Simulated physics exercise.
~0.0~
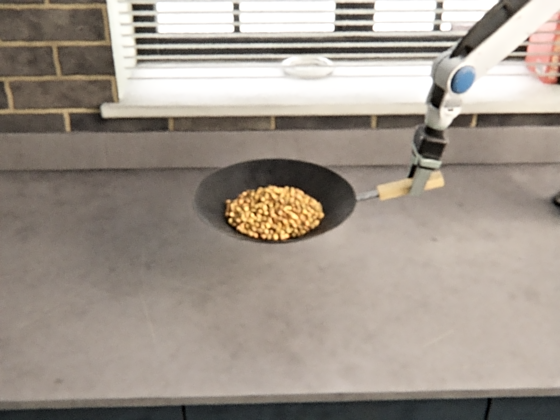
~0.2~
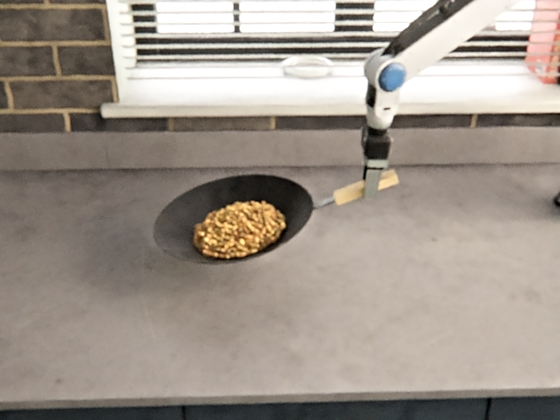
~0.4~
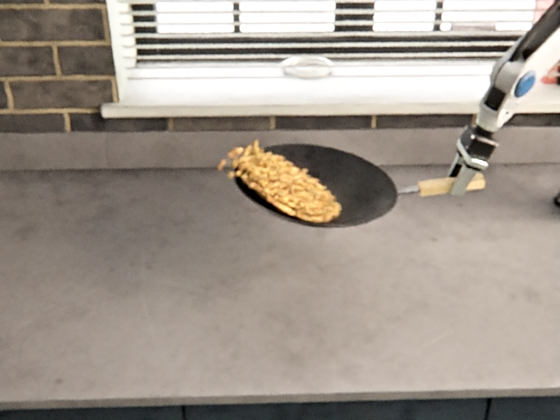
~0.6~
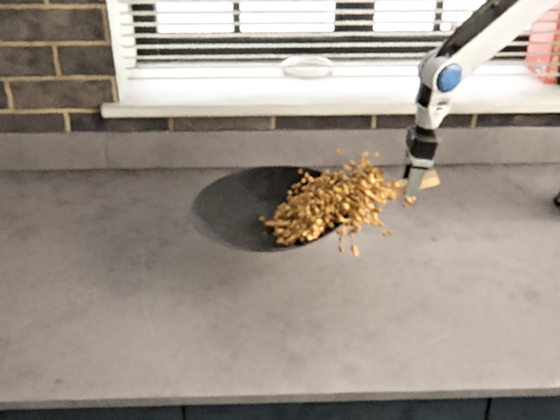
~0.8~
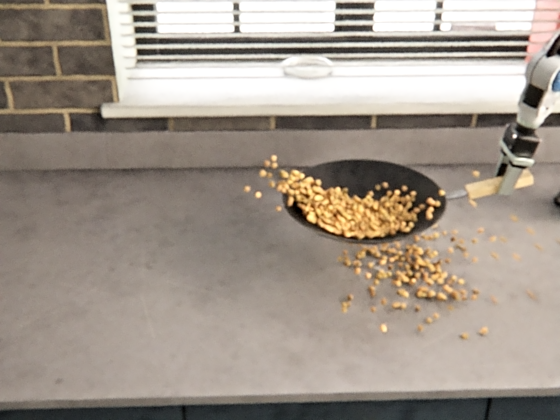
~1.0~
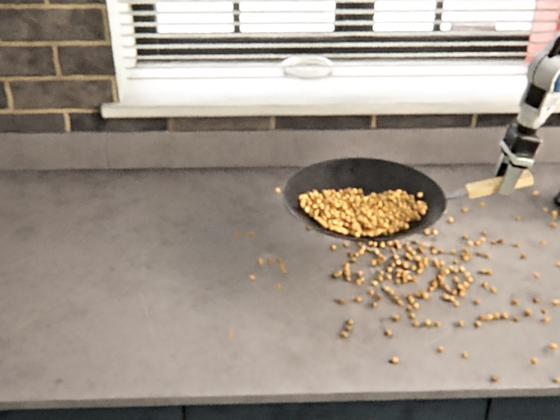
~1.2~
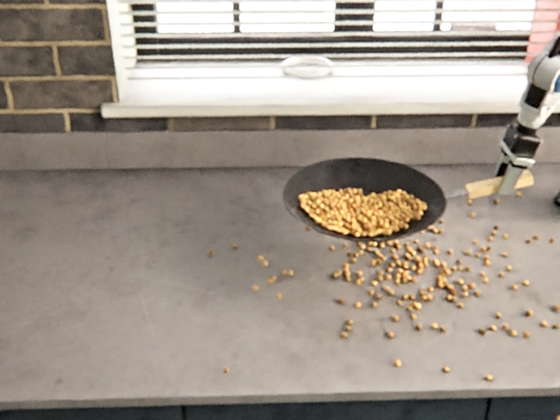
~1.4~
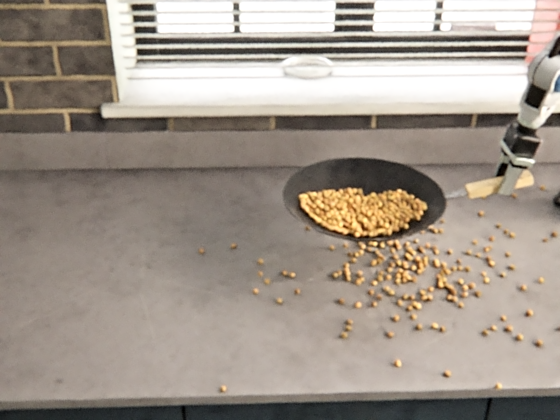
The clip opens on a grey countertop below a window with blinds, where a robotic arm grips the wooden handle of a dark wok holding a heap of dried chickpeas. The arm draws the wok a little left and down, leaning it, then swings it right so the chickpeas surge up the left rim. As the wok moves back left, the load flies toward the handle and over the edge. It shifts right again, and chickpeas scatter across the counter. Finally the wok stays still and upright, still holding most of them, while the rest lie strewn below and around it.
